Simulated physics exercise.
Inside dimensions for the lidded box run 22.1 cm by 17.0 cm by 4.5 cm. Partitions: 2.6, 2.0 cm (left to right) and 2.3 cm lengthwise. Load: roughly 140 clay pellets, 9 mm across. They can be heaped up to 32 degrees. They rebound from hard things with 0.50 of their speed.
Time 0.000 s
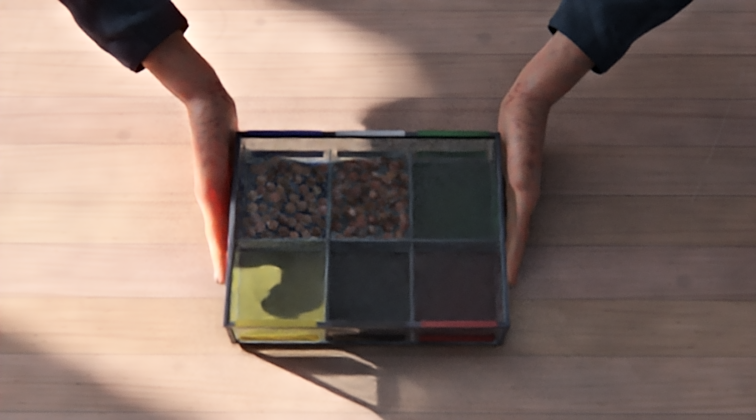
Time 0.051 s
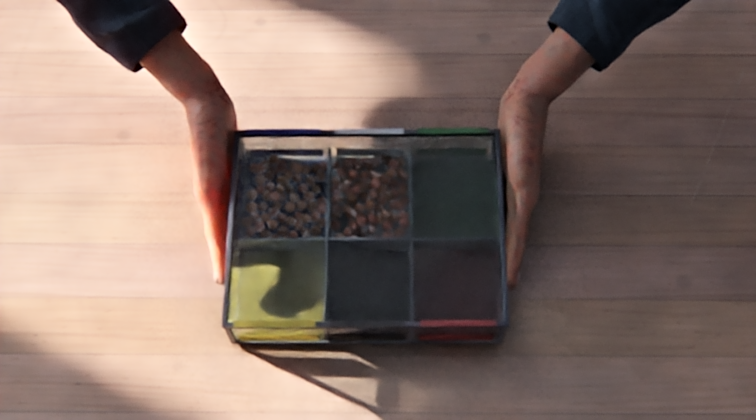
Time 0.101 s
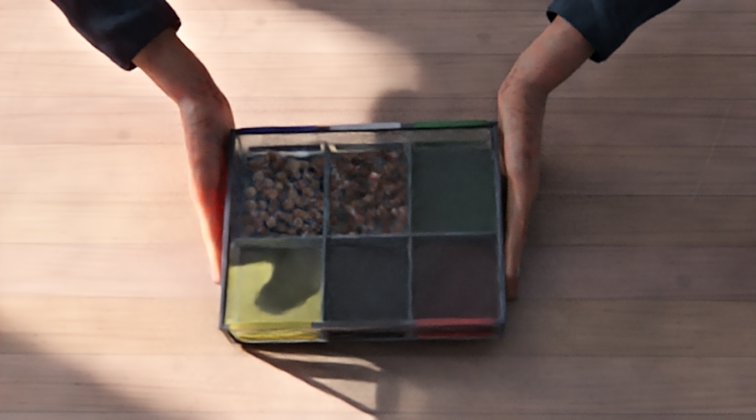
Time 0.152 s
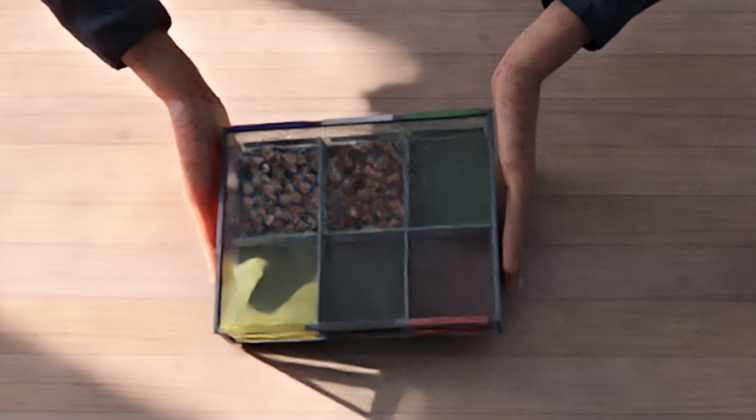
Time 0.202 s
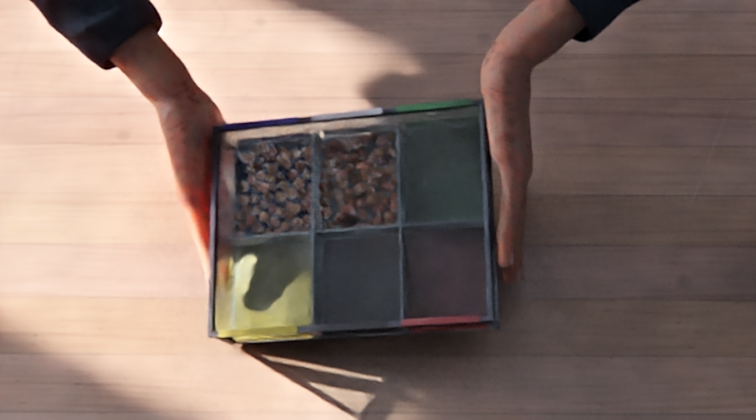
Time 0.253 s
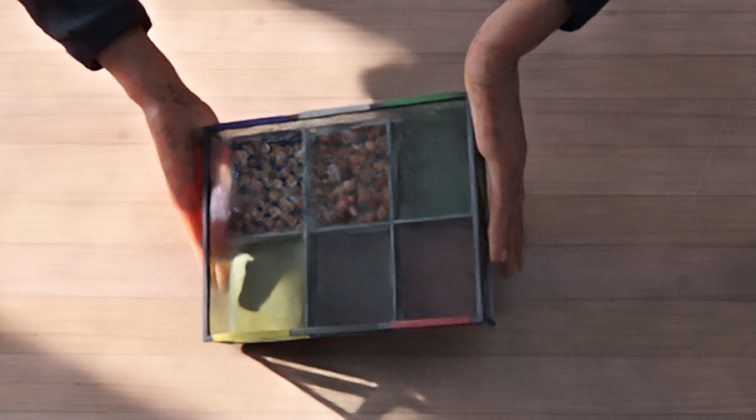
The video shows two hands holding a lidded, six-compartment box above a wooden surface, with brownish pellets in two upper compartments. The hands gradually tilt the box toward its left front corner, shifting it slightly left as they do.
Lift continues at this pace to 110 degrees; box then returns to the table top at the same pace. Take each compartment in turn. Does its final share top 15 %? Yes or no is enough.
Red compartment, no; blue compartment, yes; green compartment, no; yellow compartment, yes; white compartment, no; black compartment, no.
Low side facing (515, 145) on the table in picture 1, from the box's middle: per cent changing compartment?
Estimate: Some 65 per cent.
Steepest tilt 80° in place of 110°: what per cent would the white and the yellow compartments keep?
You'd find white with 30 % and yellow with 30 %.
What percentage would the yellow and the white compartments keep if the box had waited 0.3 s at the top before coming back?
You'd end up with yellow at 65 per cent and white at 10 per cent.
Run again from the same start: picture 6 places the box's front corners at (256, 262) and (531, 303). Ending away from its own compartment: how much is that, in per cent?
Estimate: Around 85 %.
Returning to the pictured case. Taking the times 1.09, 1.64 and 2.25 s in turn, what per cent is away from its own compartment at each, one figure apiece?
Taking the three times in turn, it reads 50, 70 and 70.
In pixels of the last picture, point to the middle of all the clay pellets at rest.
Resting centre estimate: Around (256, 287).
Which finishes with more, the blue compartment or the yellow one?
That would be the yellow compartment.
After 1.09 s, tilt 109 degrees; blue 35 %, yellow 35 %, white 25 %, black 5 %.
Then, at 1.64 s, tilt 48 degrees; blue 25 %, yellow 70 %, white 5 %.
Then, at 2.25 s, tilt 0 degrees; blue 20 %, yellow 70 %, white 5 %.
By 2.8 s all is still; red 0 %, blue 20 %, green 0 %, yellow 70 %, white 5 %, black 0 %.
